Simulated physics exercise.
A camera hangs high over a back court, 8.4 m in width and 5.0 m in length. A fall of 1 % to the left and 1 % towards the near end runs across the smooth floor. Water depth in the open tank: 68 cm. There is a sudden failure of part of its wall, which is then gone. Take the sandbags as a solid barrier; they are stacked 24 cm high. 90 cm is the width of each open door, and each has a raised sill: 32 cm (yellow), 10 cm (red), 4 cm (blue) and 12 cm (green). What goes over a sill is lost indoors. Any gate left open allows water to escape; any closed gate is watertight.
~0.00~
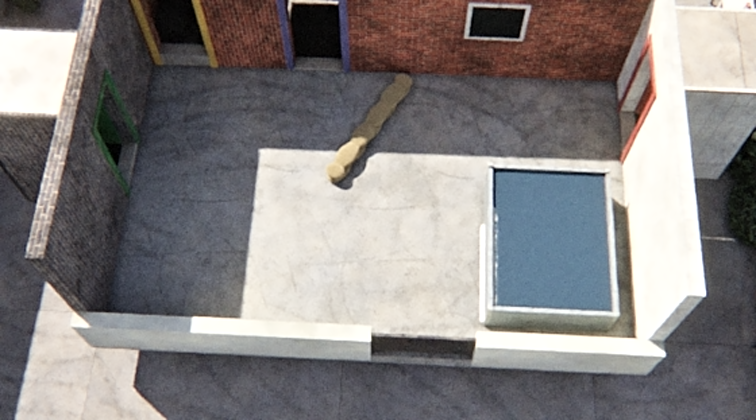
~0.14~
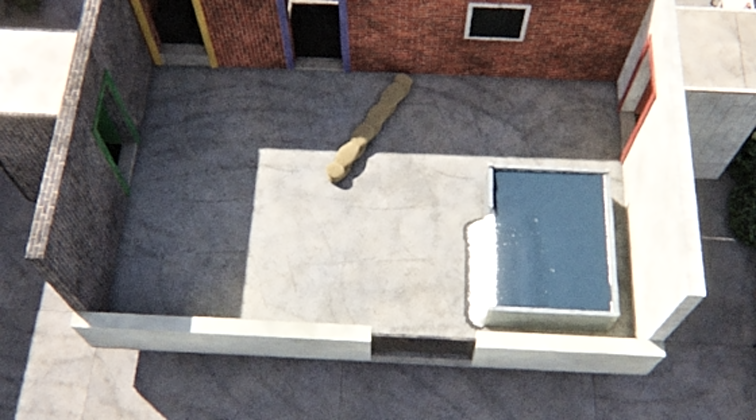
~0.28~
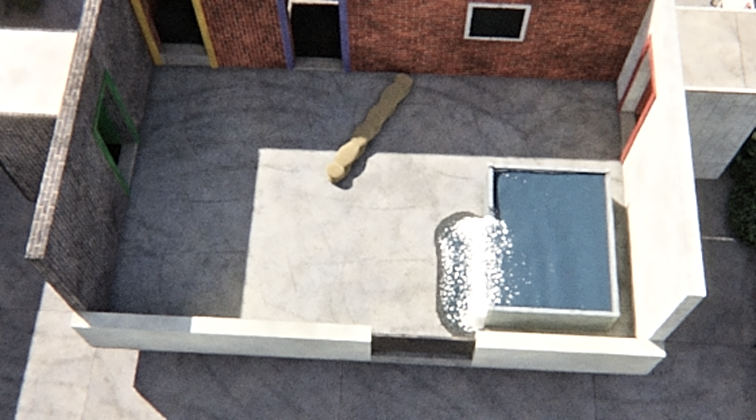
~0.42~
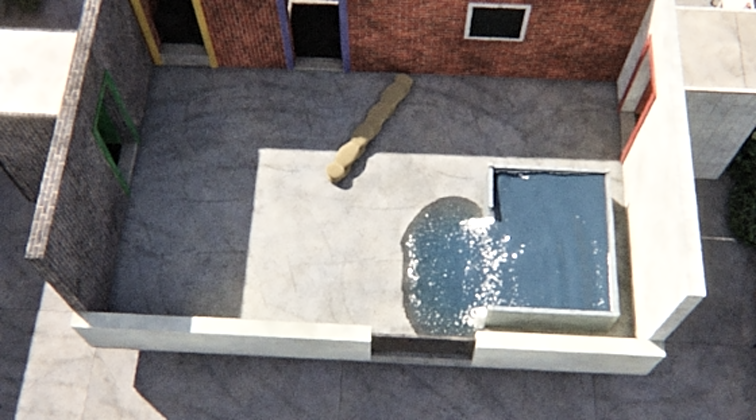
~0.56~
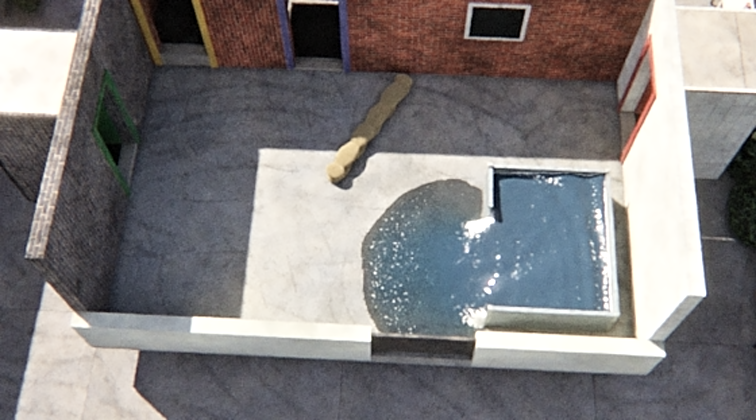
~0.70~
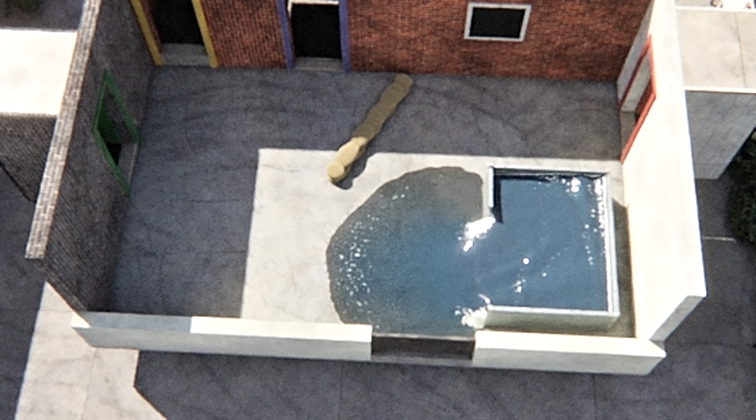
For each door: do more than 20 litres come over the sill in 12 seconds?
One by one: The yellow door falls short of the limit. The red door falls short of the limit. The blue door surpasses the limit. The green door surpasses the limit.
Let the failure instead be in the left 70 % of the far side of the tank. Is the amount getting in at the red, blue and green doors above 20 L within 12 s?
Red: Exceeding the limit; blue: Within the limit; green: Within the limit.
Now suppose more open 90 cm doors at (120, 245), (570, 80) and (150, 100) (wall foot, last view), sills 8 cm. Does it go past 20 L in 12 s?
Check each in turn: The first succeeds, the second fails, the third succeeds.
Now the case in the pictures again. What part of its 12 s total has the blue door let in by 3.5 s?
0 per cent, roughly.
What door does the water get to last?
Last comes the red one.
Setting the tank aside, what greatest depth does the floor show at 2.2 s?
About 53 cm.
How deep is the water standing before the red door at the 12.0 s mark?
The depth there is near 1.5 cm.
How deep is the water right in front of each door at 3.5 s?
Depths: Yellow door 1 cm, red door 0 cm, blue door 0 cm, green door 22 cm.
After 1.4 s water covers 35 % of the floor and is deepest (34 cm) near (477, 302); yellow door not reached, red door not reached, blue door not reached, green door not reached.
After 2.2 s water covers 50 % of the floor and is deepest (53 cm) near (105, 328); yellow door not reached, red door not reached, blue door not reached, green door not reached.
After 3.5 s water covers 60 % of the floor and is deepest (36 cm) near (105, 328); yellow door not reached, red door not reached, blue door not reached, green door 22 cm at the sill, 29 L in.
After 7.0 s water covers 80 % of the floor and is deepest (23 cm) near (379, 80); yellow door 18 cm at the sill, 0 L in, red door not reached, blue door 7 cm at the sill, 5 L in, green door 14 cm at the sill, 64 L in.
After 12.0 s water covers 85 % of the floor and is deepest (18 cm) near (116, 265); yellow door 12 cm at the sill, 0 L in, red door 1 cm at the sill, 0 L in, blue door 9 cm at the sill, 147 L in, green door 12 cm at the sill, 79 L in.
